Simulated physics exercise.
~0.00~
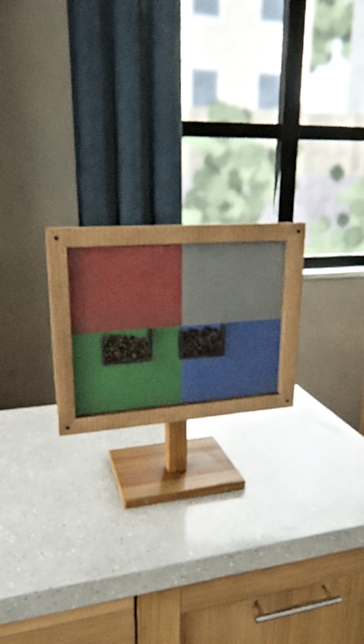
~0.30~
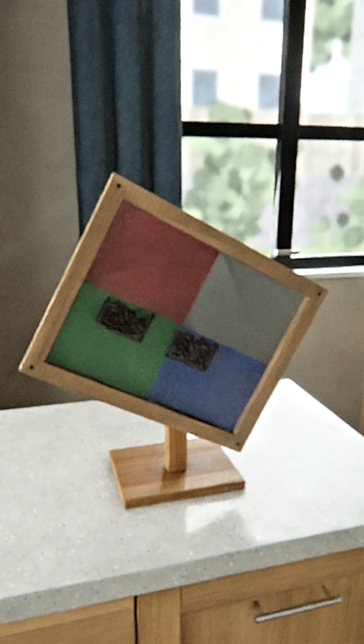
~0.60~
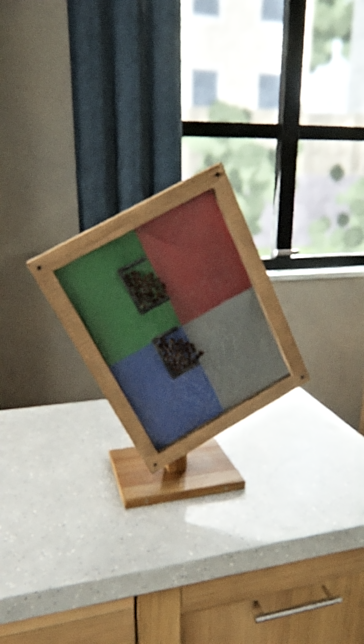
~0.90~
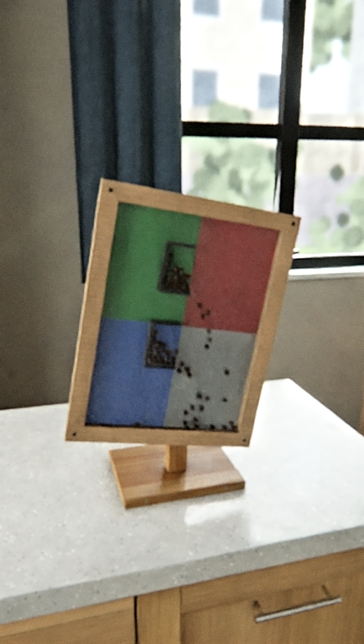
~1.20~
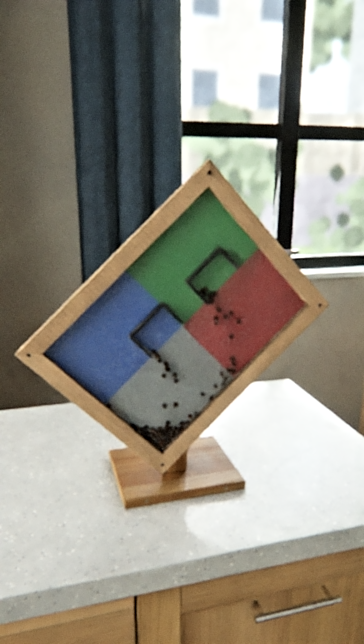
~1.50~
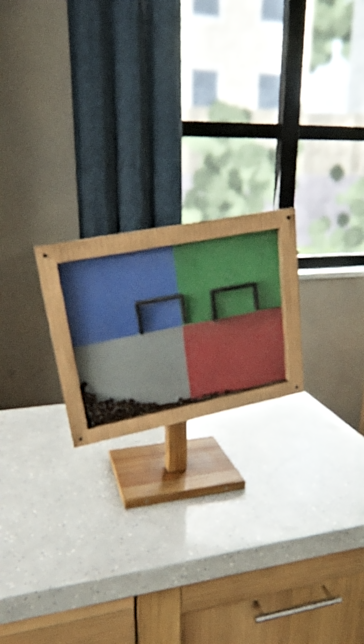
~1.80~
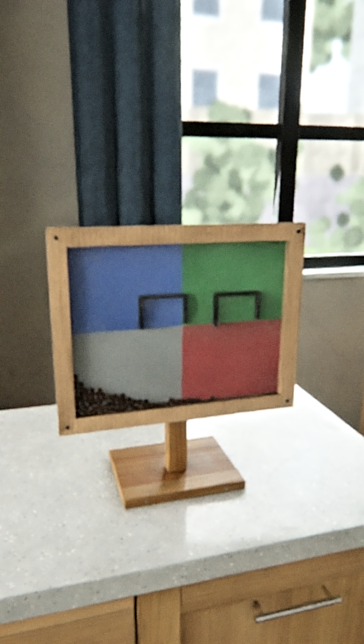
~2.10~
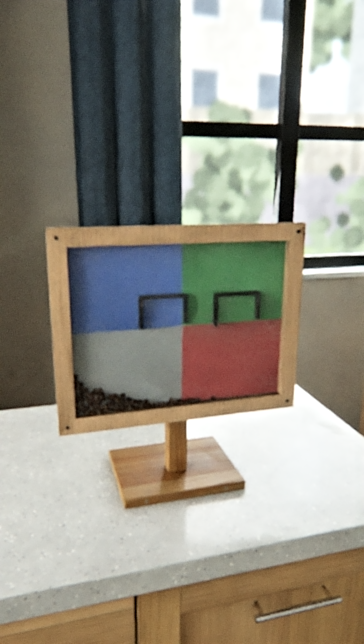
A flat wooden-framed box, mounted upright on a small wooden stand, faces a still camera on a pale speckled counter before a dark blue curtain and a window. Its panel has red at upper left, grey at upper right, green at lower left and blue at lower right, with small dark pellets filling two outlined pockets. The box turns clockwise, and the pellets stay packed at first. As it stands on end, they spill out and scatter down across the grey. It stops upside down, the pockets empty, with most pellets heaped at lower left in the grey quarter and a few in the red.
